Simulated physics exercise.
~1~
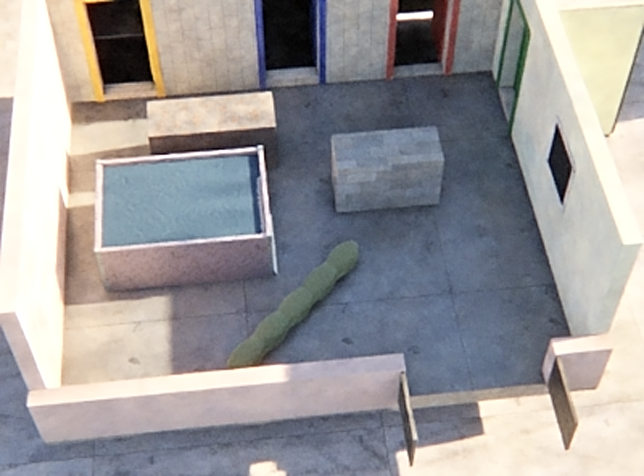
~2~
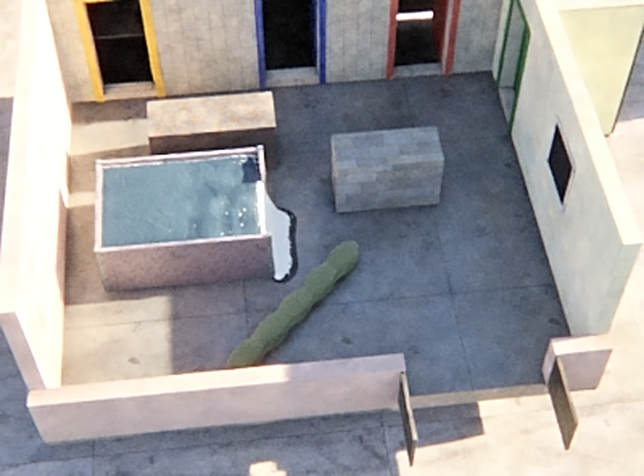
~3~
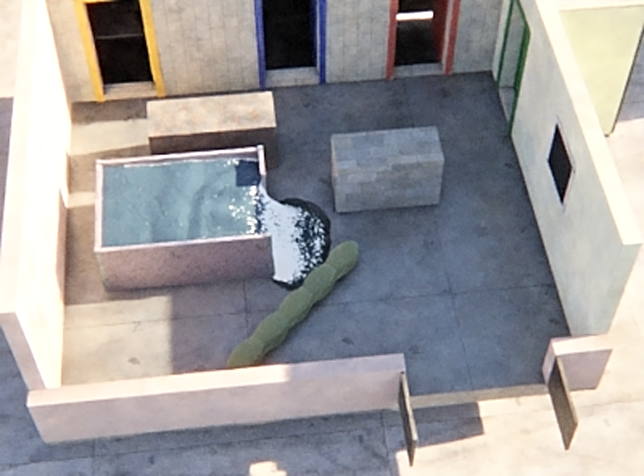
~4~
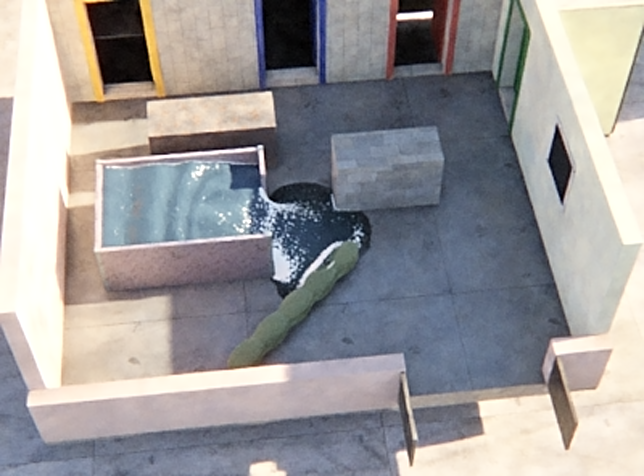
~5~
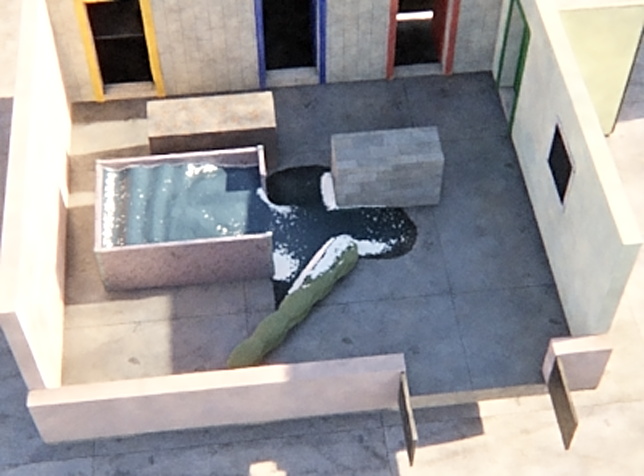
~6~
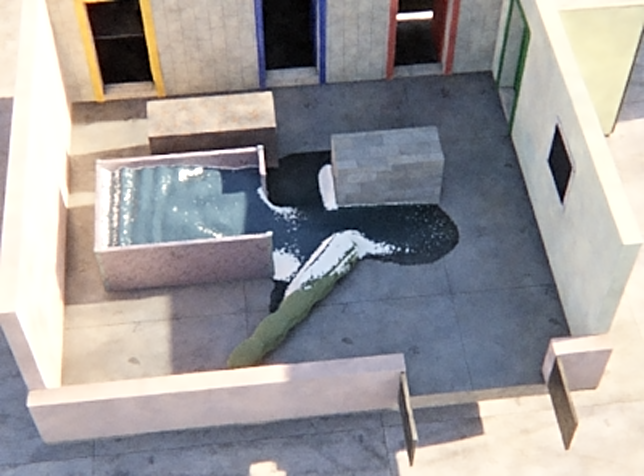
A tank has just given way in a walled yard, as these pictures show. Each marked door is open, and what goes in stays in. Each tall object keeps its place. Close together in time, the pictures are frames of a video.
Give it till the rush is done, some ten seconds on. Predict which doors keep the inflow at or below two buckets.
In order: The red door lets the inflow pass two buckets; the blue door keeps the inflow to two buckets or less; the yellow door keeps the inflow to two buckets or less; the green door keeps the inflow to two buckets or less.
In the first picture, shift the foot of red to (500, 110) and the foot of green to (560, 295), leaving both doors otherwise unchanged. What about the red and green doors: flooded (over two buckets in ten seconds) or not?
My reading: The red door exceeds the limit, the green door exceeds the limit.
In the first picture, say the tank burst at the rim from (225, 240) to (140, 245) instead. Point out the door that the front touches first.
You want the door marked yellow.
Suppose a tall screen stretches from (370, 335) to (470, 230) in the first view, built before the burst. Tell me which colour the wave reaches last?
That would be the yellow door.
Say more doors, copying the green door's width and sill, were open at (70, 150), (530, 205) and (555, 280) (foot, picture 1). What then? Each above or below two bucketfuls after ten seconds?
First stays short of it, second crosses the line, third crosses the line.
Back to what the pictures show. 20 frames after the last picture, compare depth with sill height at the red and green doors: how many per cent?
Around 340 in a hundred for the first and 60 in a hundred for the second.
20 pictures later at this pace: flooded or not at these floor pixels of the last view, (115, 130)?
Looking there, it would be unwetted.
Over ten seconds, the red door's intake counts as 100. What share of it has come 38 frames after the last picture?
Roughly 65 percent.
A moment on, water covers 35 % of the floor; the red door not reached, the blue door not reached, the yellow door not reached, the green door not reached.
Next, water covers 60 % of the floor; the red door not reached, the blue door wet at the sill, nothing in, the yellow door not reached, the green door wet at the sill, nothing in.
Then, water covers 70 % of the floor; the red door under two buckets in, the blue door wet at the sill, nothing in, the yellow door wet at the sill, nothing in, the green door wet at the sill, nothing in.
Later, water covers 95 % of the floor; the red door far over two buckets in, the blue door wet at the sill, nothing in, the yellow door wet at the sill, nothing in, the green door wet at the sill, nothing in.
In the end, water covers 95 % of the floor; the red door far over two buckets in, the blue door wet at the sill, nothing in, the yellow door wet at the sill, nothing in, the green door under two buckets in.
